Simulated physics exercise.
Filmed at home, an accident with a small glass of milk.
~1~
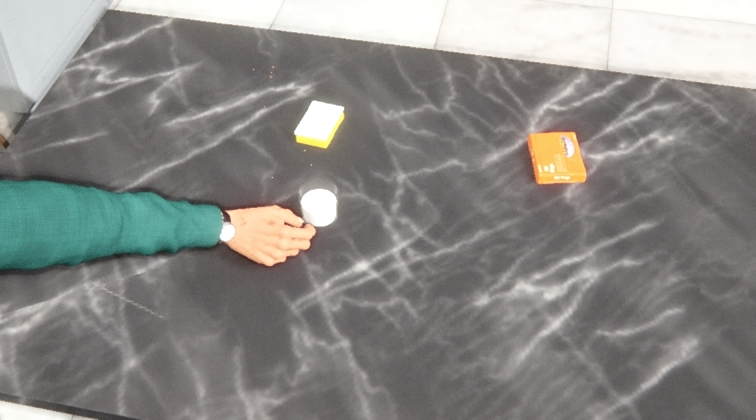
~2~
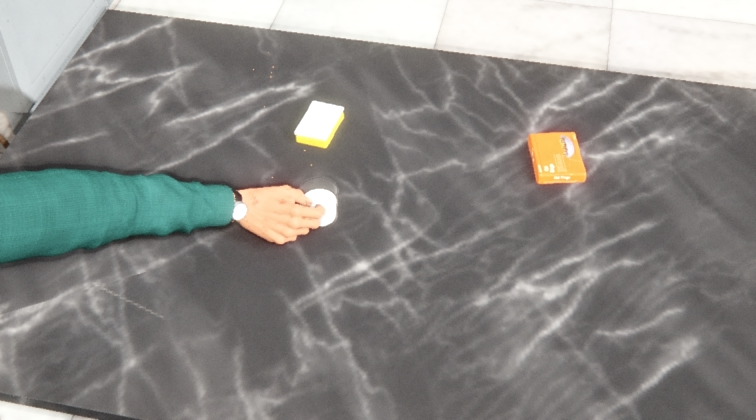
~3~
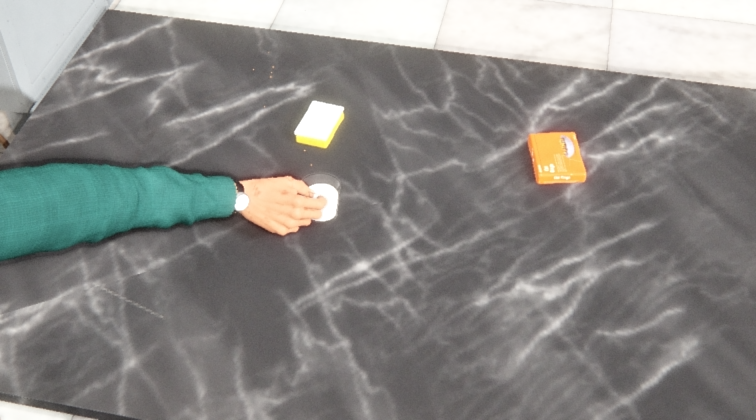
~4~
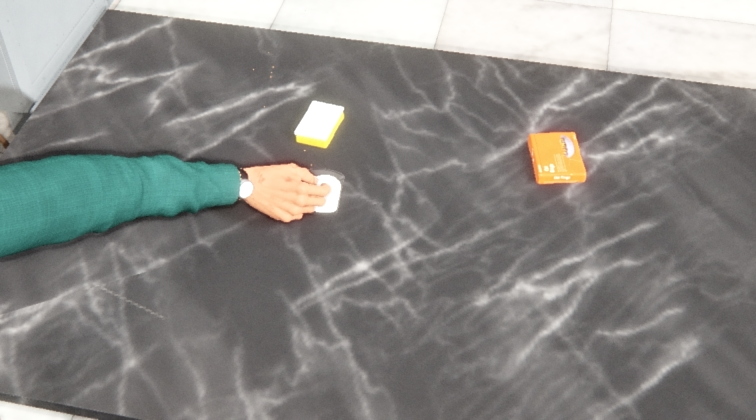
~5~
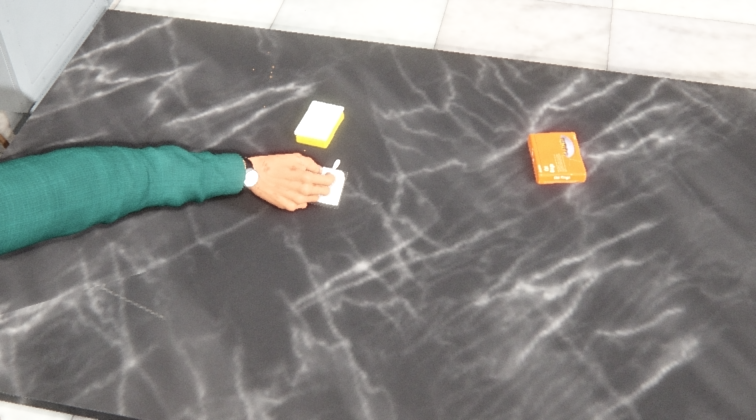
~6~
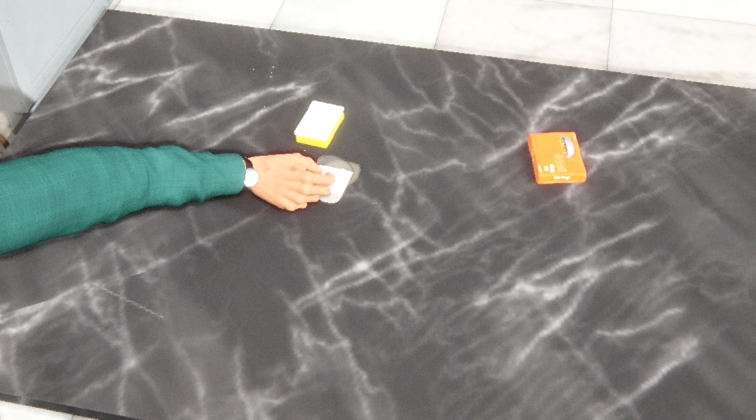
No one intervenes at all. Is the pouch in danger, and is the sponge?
Take the pouch: It is left dry. Take the sponge: It is left wet.
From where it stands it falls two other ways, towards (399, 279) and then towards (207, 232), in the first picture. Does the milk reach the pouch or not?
For the first try it is missed; for the other it is missed.
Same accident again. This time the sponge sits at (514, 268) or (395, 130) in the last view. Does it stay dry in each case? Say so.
Where first placed it is not touched, where next placed it is touched.
Next, the puddle covers about as much as a plate; the pouch is clear of it; the sponge is in it.
Finally, the puddle covers about as much as a plate; the pouch is clear of it; the sponge is in it.
